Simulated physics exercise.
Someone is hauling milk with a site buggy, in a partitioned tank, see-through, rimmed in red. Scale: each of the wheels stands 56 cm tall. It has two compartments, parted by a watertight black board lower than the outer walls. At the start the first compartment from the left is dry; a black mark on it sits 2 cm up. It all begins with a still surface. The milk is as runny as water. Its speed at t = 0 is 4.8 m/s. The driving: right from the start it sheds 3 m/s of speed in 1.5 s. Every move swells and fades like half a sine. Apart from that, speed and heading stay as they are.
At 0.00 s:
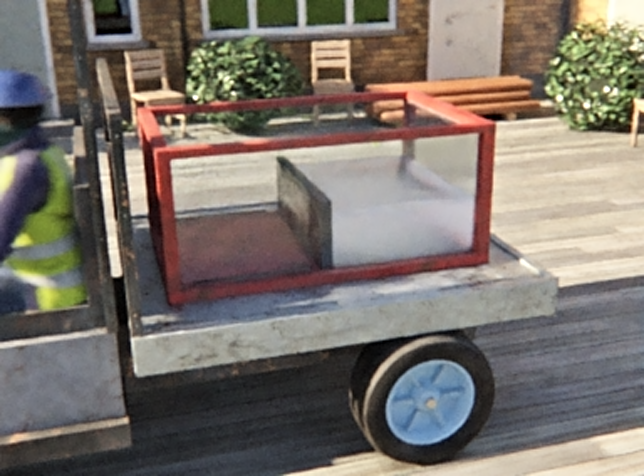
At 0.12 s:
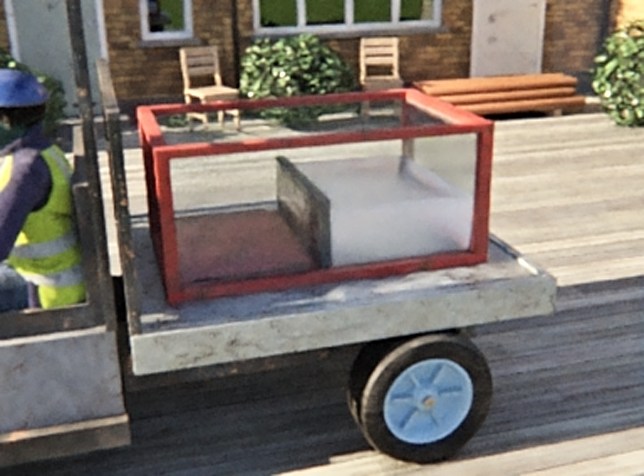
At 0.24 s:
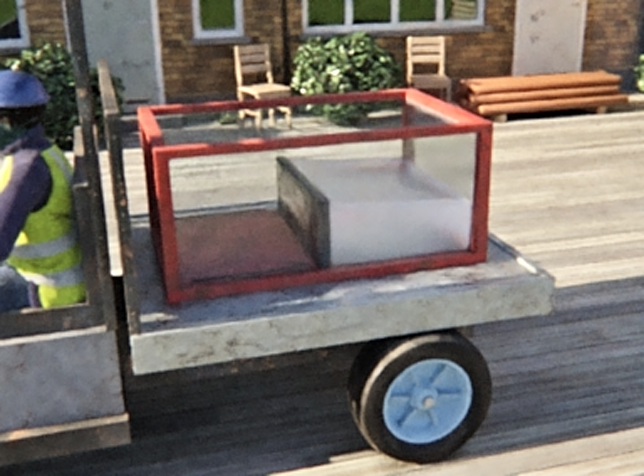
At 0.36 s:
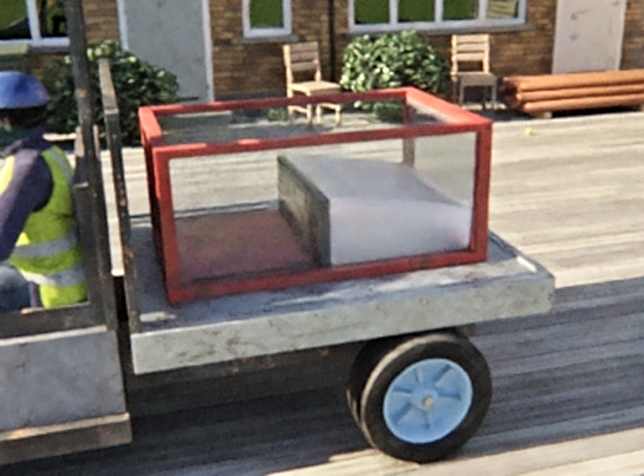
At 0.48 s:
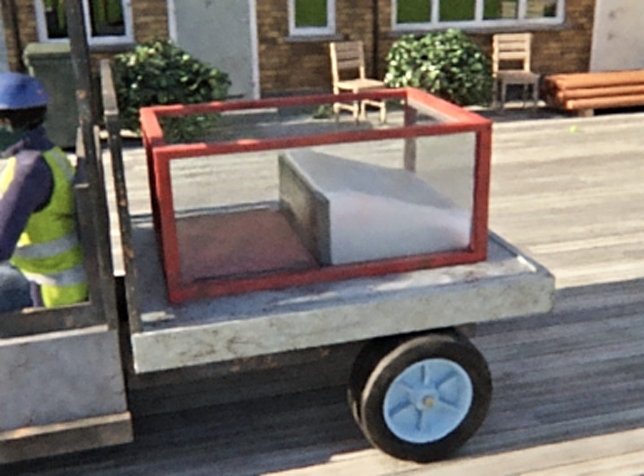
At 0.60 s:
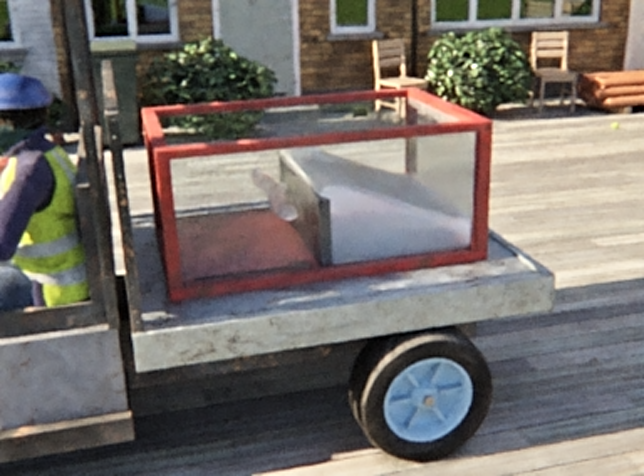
The footage shows a buggy hauling a red-rimmed transparent tank leftward past chairs and shrubs, its whitish liquid held right of a partition, tilting up toward the divider until some splashes over into the empty left compartment.
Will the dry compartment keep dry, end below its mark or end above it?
It ends over the black line.
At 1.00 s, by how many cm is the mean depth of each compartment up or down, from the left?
From the left: 3 up, 3 down.
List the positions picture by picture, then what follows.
In the first frame, surface heights from the left, dry, (405, 197); board top at (326, 203); the front is on the left, levels are read along the near wall; a wheel hub at (435, 408).
In the second frame, surface heights from the left, dry, (403, 196).
In the third frame, surface heights from the left, dry, (403, 197).
In the fourth frame, surface heights from the left, dry, (403, 196).
In the fifth frame, surface heights from the left, dry, (403, 197).
In the sixth frame, surface heights from the left, barely wet, (403, 199); a wheel hub at (433, 406).
After 1.00 s the mean depths from the left are 3, 21 cm.
After 1.50 s the mean depths from the left are 3, 21 cm.
After 2.00 s the mean depths from the left are 3, 21 cm.
After 4.49 s the mean depths from the left are 3, 21 cm.
